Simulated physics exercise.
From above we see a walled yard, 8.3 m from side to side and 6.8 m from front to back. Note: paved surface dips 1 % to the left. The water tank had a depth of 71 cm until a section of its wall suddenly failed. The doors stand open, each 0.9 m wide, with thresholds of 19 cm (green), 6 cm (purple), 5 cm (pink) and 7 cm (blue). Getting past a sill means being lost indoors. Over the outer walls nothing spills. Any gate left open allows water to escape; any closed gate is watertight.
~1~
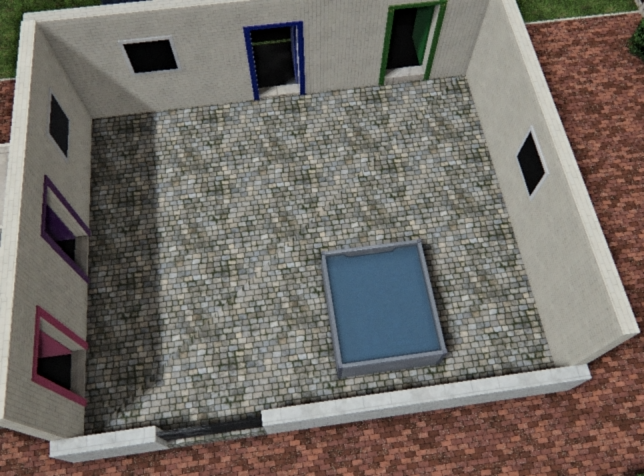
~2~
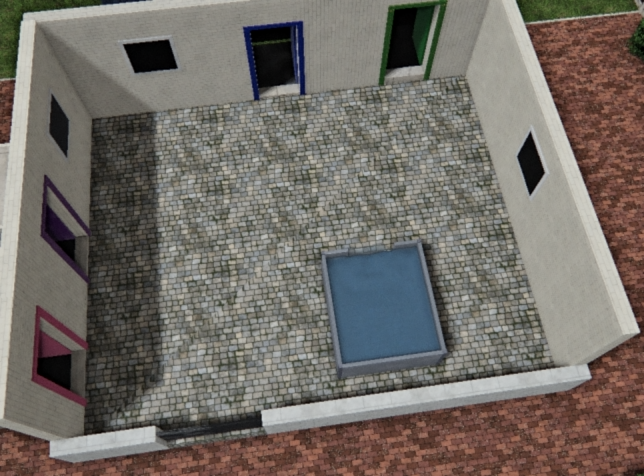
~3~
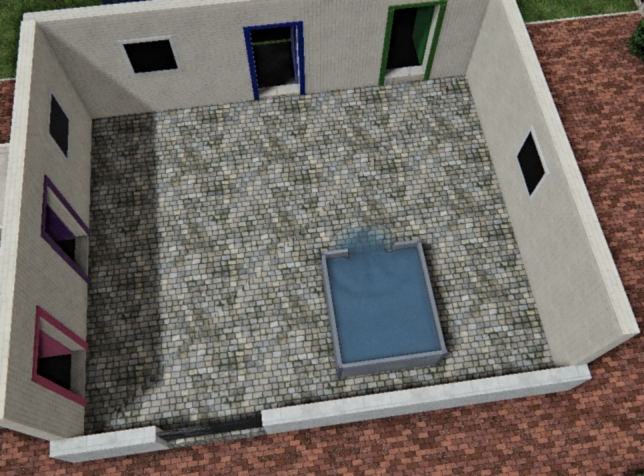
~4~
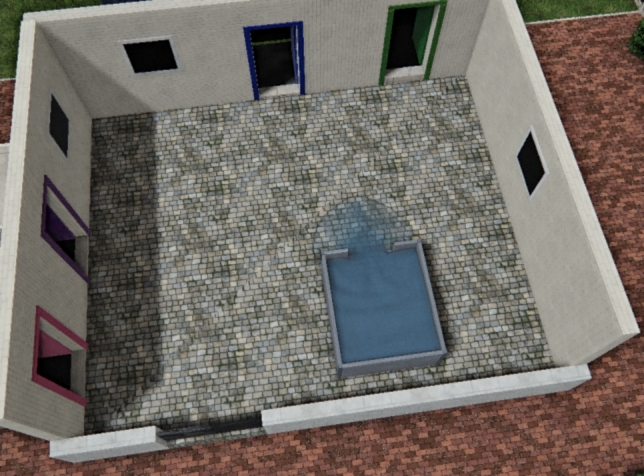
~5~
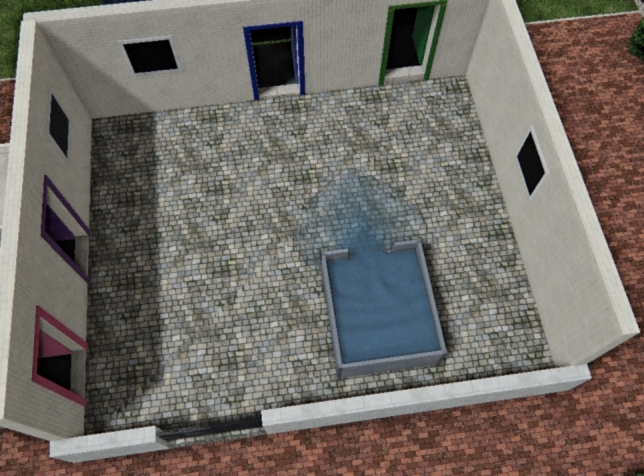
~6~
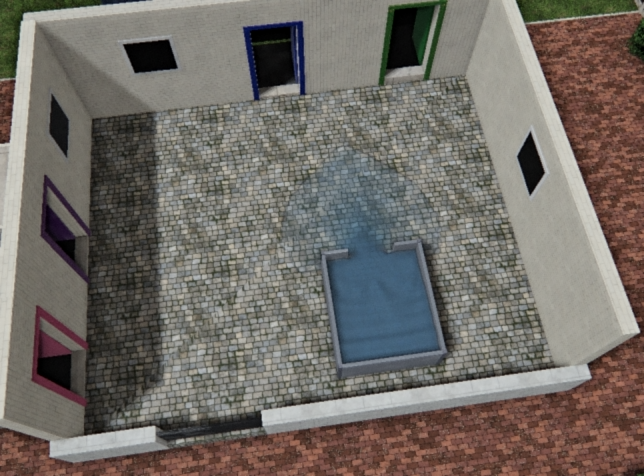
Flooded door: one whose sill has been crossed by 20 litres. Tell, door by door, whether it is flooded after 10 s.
One by one: The green door will most likely respect the limit; the purple door will most likely respect the limit; the pink door will most likely respect the limit; the blue door will most likely bust the limit.
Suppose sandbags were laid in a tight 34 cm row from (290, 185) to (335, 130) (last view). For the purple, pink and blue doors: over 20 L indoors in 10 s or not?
Note - purple: Limit held; pink: Limit held; blue: Limit held.
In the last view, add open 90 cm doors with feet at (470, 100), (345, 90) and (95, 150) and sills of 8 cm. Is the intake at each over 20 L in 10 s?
Well, the first is on the high side, the second is on the high side, and the third is on the high side.
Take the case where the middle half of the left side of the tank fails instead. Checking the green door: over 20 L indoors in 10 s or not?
Against that limit: Green not over.
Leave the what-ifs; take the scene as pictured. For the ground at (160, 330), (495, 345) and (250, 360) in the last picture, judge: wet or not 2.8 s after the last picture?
Untouched, untouched, untouched.
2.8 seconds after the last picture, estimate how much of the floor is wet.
40 %.
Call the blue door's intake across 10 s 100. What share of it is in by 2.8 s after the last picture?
Some 65 in a hundred.
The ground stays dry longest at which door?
Answer: The pink door.
Then, 0.7 s after the last picture water covers 25 % of the floor and is deepest (38 cm) near (361, 258); green door not reached, purple door not reached, pink door not reached, blue door not reached.
Then, 1.5 s after the last picture water covers 40 % of the floor and is deepest (29 cm) near (361, 258); green door 17 cm at the sill, 0 L in, purple door not reached, pink door not reached, blue door 14 cm at the sill, 24 L in.
Then, 2.8 s after the last picture water covers 40 % of the floor and is deepest (24 cm) near (361, 258); green door 13 cm at the sill, 0 L in, purple door not reached, pink door not reached, blue door 14 cm at the sill, 80 L in.
Then, 5.3 s after the last picture water covers 55 % of the floor and is deepest (15 cm) near (361, 258); green door 10 cm at the sill, 0 L in, purple door 4 cm at the sill, 0 L in, pink door not reached, blue door 11 cm at the sill, 113 L in.
Then, 9.3 s after the last picture water covers 85 % of the floor and is deepest (13 cm) near (92, 130); green door 6 cm at the sill, 0 L in, purple door 7 cm at the sill, 0 L in, pink door 4 cm at the sill, 0 L in, blue door 6 cm at the sill, 122 L in.
